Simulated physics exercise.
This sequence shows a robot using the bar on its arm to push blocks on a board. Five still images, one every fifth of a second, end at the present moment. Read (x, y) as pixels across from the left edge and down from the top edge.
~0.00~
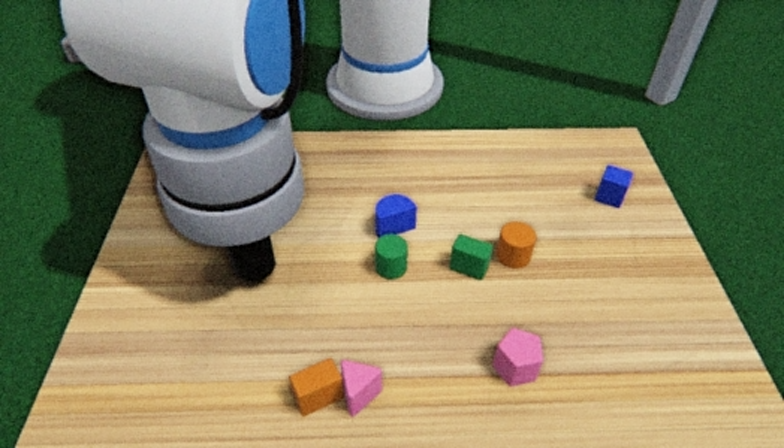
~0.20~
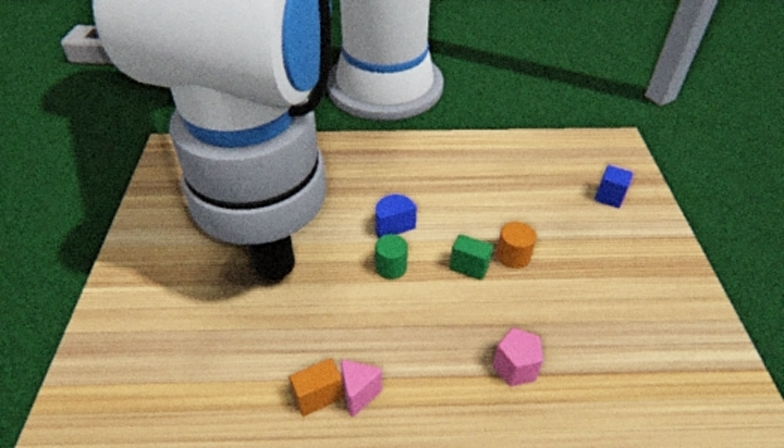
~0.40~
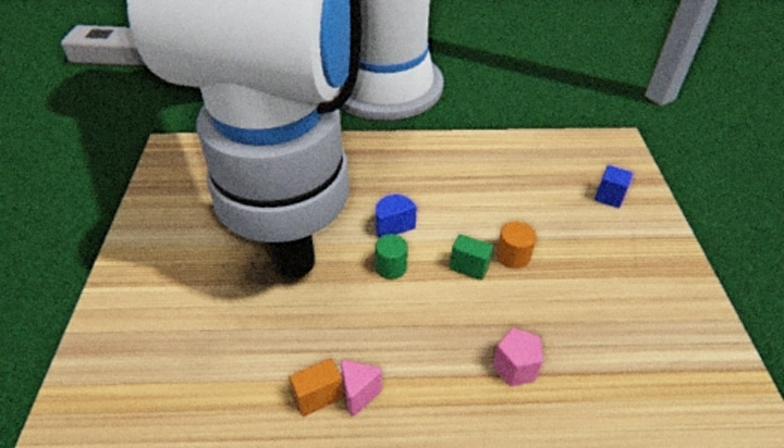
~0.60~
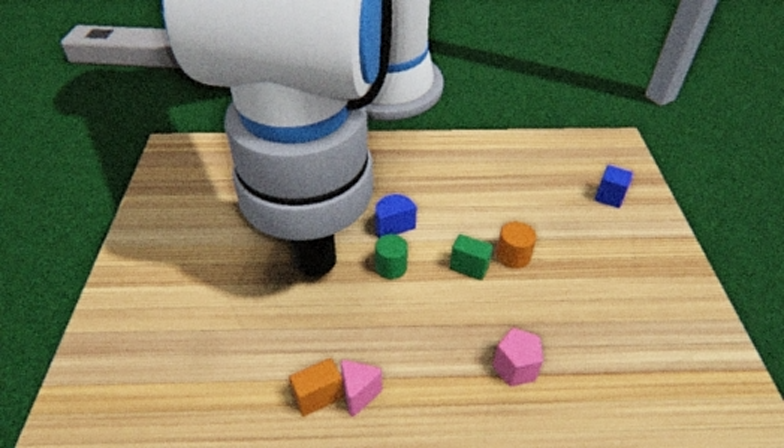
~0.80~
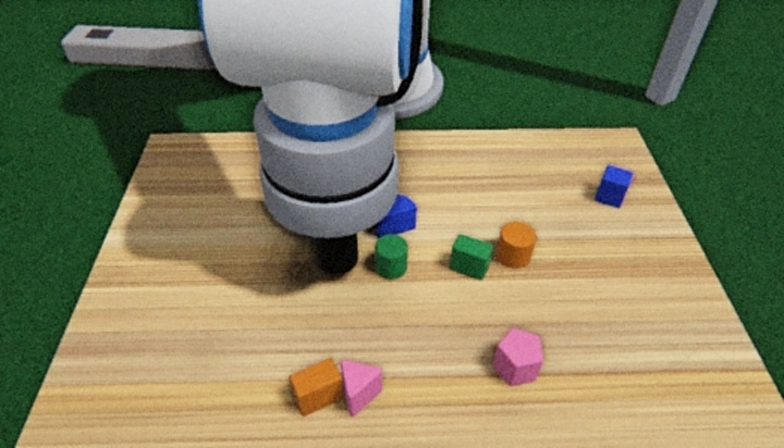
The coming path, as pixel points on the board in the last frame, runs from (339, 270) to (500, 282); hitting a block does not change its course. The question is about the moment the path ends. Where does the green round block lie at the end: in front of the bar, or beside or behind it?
Answer: Slipped away.
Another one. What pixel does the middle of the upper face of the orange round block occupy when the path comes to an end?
Near (537, 224).
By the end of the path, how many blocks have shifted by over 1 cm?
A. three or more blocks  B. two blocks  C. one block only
My pick is A.
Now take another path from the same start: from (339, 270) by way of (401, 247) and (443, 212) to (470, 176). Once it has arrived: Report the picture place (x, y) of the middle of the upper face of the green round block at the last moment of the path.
The centre of its top will be at (431, 242).
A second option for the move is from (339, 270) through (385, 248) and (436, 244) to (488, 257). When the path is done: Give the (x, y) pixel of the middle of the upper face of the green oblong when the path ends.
It is at (500, 264).
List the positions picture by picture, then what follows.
In the first picture, bar's lower end at (255, 266); green round block at (391, 245); blue half-round block at (394, 204); green oblong at (473, 245); orange round block at (519, 233).
In the second picture, bar at (275, 264); blocks still.
In the third picture, bar at (295, 263); blocks still.
In the fourth picture, bar at (316, 261); blocks still.
In the fifth picture, bar at (338, 259); green round block at (391, 245); blue half-round block partly hidden; green oblong at (473, 245); orange round block at (519, 233).
What follows on the original path. One third of the way, bar at (392, 264); green round block at (427, 242).
Two thirds of the way, bar at (447, 267); green round block at (463, 231); green oblong at (491, 238), turned 70° clockwise.
At the end, bar at (502, 270); green round block at (465, 229); blue half-round block still; green oblong at (504, 234); orange round block at (537, 224).
